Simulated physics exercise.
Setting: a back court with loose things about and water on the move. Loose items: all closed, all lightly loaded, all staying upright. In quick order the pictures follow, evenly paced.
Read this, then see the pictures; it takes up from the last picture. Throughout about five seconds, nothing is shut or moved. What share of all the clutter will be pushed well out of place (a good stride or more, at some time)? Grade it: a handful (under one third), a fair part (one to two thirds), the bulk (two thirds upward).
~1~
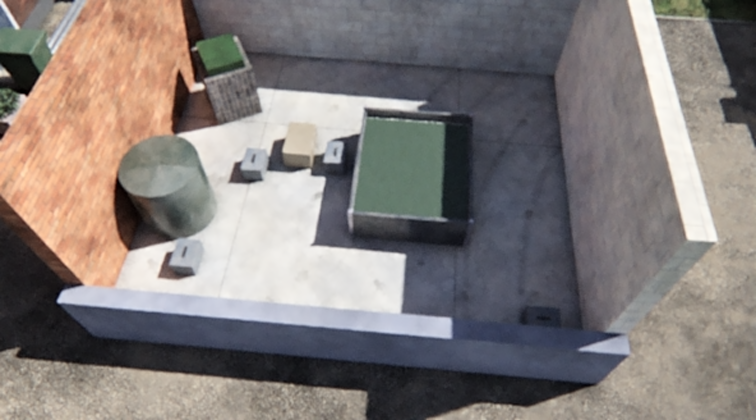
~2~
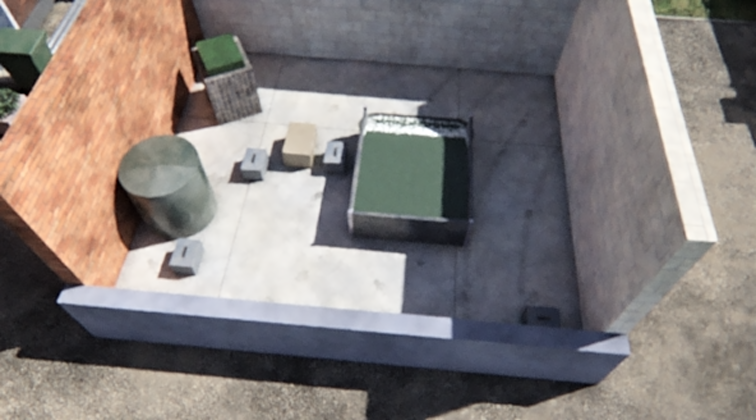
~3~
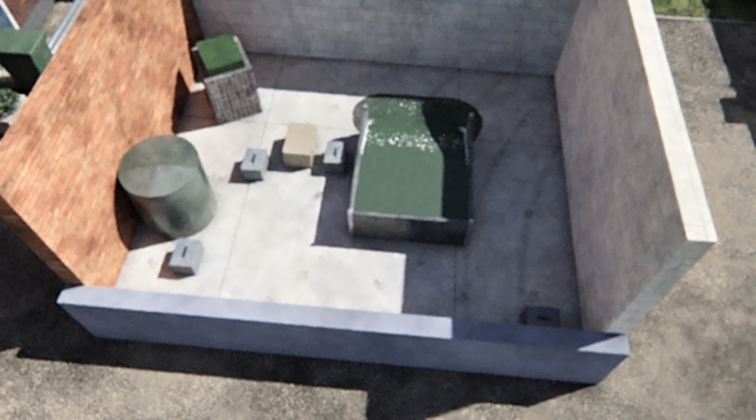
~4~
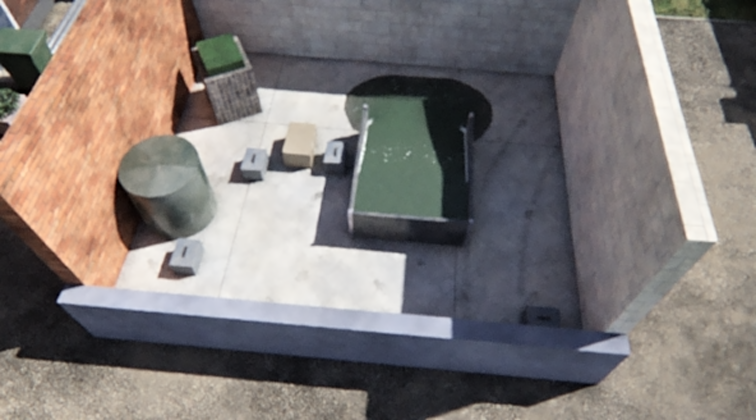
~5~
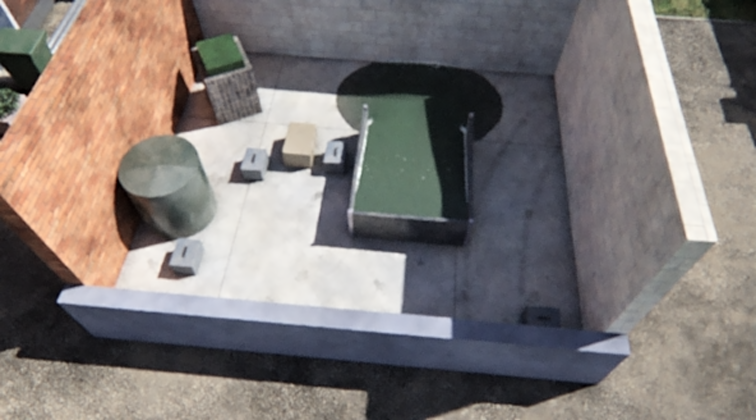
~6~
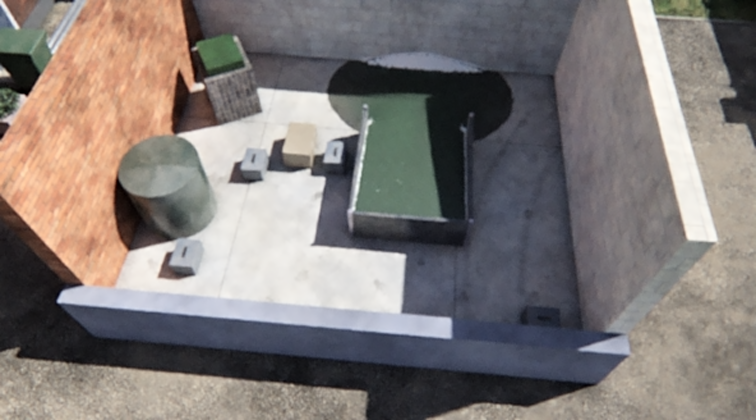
A handful.
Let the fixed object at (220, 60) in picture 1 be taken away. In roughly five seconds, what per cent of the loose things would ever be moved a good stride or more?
I'd put the share at 0 percent.
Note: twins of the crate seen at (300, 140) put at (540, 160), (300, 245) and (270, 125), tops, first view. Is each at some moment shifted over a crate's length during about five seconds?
Listed in order: Displaced, hardly budges, then hardly budges.
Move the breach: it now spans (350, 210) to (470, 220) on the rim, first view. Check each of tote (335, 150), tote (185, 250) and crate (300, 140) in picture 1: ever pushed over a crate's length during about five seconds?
The first: Fell short; the second: Went past that; the third: Fell short.
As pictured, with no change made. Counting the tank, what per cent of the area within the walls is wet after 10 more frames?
About 35 in a hundred.
A moment on, 0 of 5 are well off their spots; 0 afloat.
Next, 0 of 5 are well off their spots; 0 afloat.
Later, 0 of 5 are well off their spots; 0 afloat.
In the end, 1 of 5 are well off their spots, and 1 have been at some point; 1 afloat.
